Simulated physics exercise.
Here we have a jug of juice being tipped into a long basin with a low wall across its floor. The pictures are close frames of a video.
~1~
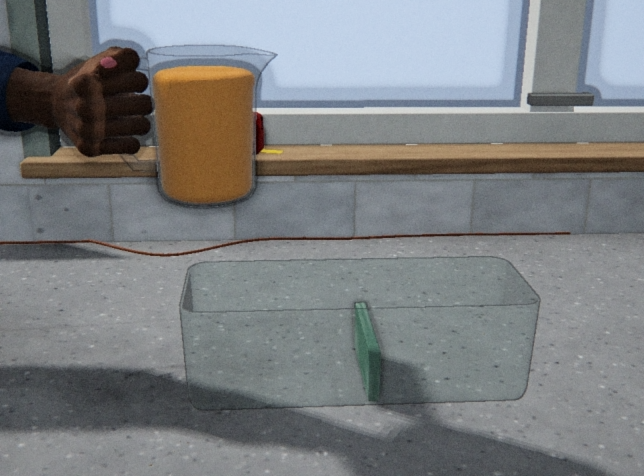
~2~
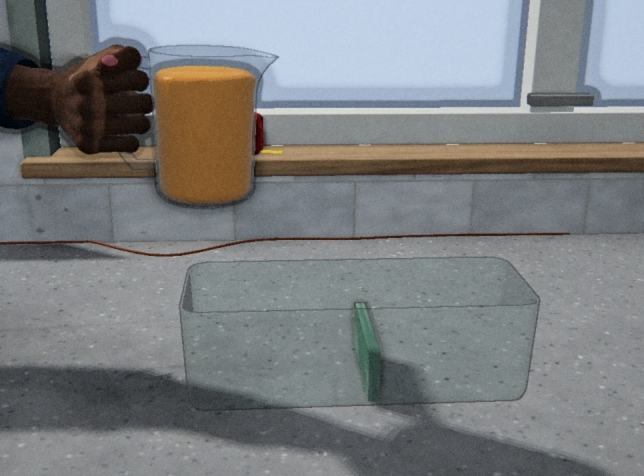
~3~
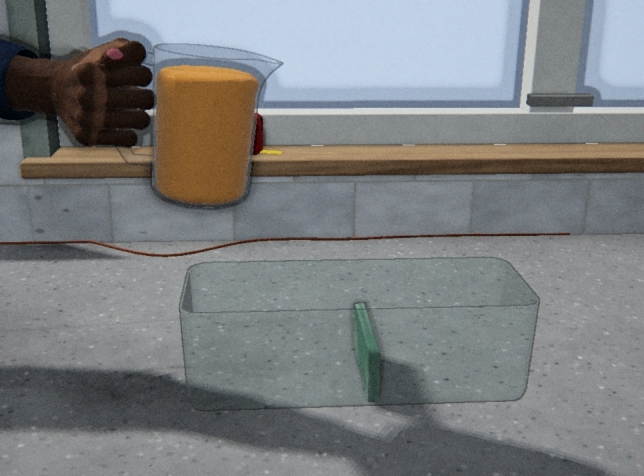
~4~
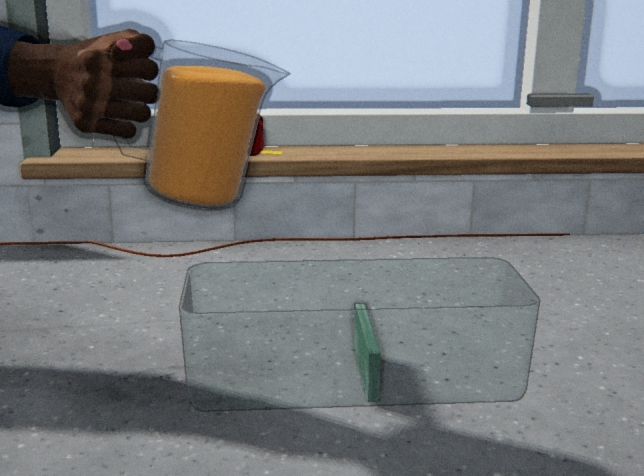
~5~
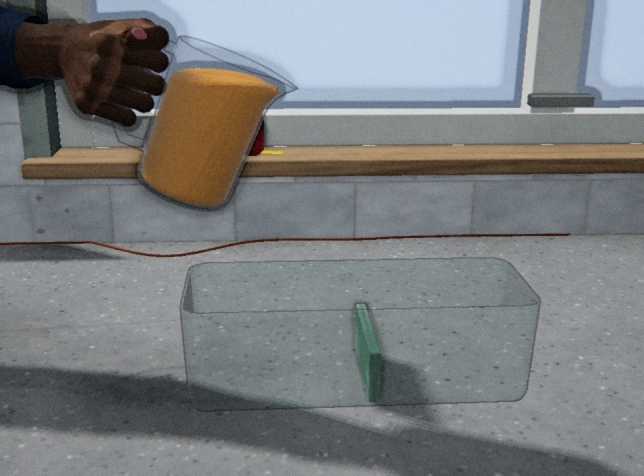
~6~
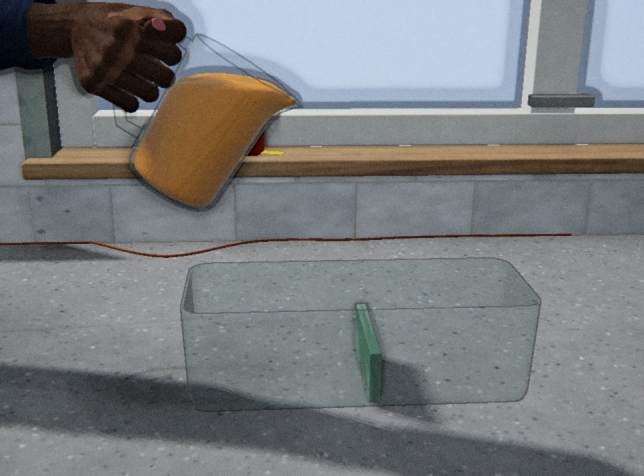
To begin with, a hand holds a clear jug of orange juice upright beside a window, above a long, empty see-through basin with a low green wall across its floor. The hand then tilts the jug steadily to the right, and the juice shifts toward the pouring edge.
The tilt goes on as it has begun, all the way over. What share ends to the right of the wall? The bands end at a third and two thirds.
It comes to not even a third.
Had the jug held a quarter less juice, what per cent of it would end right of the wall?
Roughly 10 in a hundred.
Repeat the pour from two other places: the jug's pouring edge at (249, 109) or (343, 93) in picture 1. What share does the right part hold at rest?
Near 5 % and 95 %.
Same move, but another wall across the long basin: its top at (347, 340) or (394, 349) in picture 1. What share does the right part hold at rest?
Roughly 70 per cent, and 10 per cent.
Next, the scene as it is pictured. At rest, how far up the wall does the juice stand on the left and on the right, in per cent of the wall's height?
Left about 40, right about 20.
A moment on, the jug is tipped on its side and 65 per cent is still to pour, 4 is left of the wall and 5 right of it.
Next, the jug is tipped right over and 25 per cent is still to pour, 40 is left of the wall and 13 right of it.
Then the jug is tipped right over and 7 per cent is still to pour, 57 is left of the wall and 22 right of it.
Later the jug is tipped right over and 1 per cent is still to pour, 69 is left of the wall and 23 right of it.
Finally, 71 per cent lies left of the wall, 23 right of it and 6 outside.
